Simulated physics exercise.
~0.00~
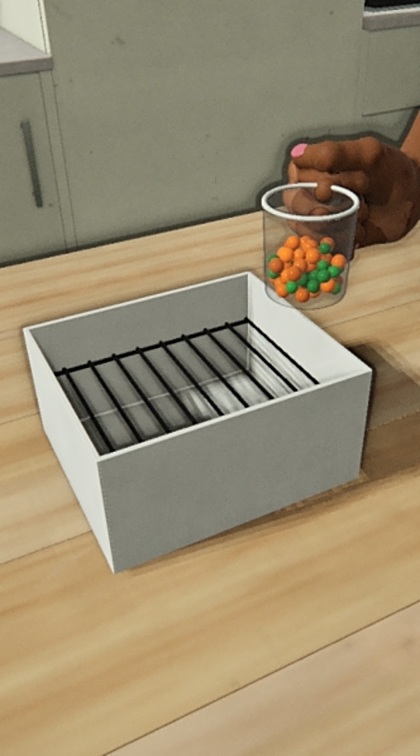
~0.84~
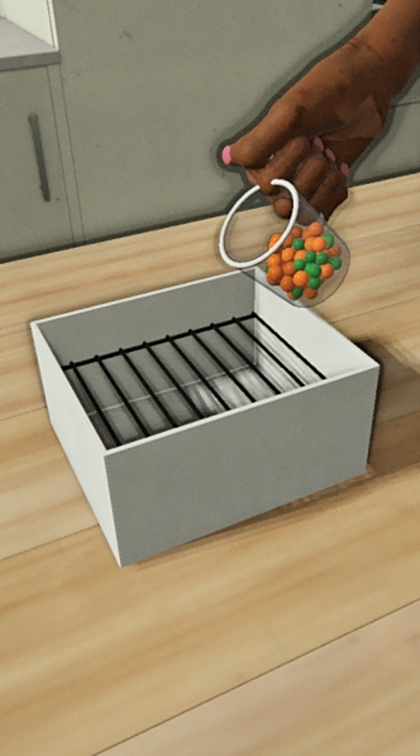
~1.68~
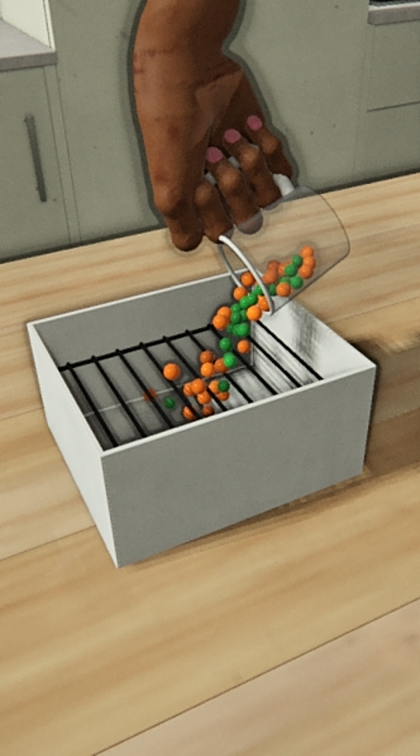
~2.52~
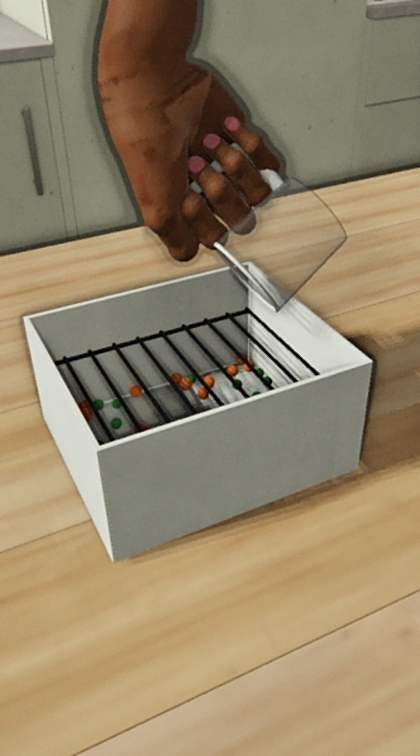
On a wooden counter, a hand tips orange and green balls through wires into a box.
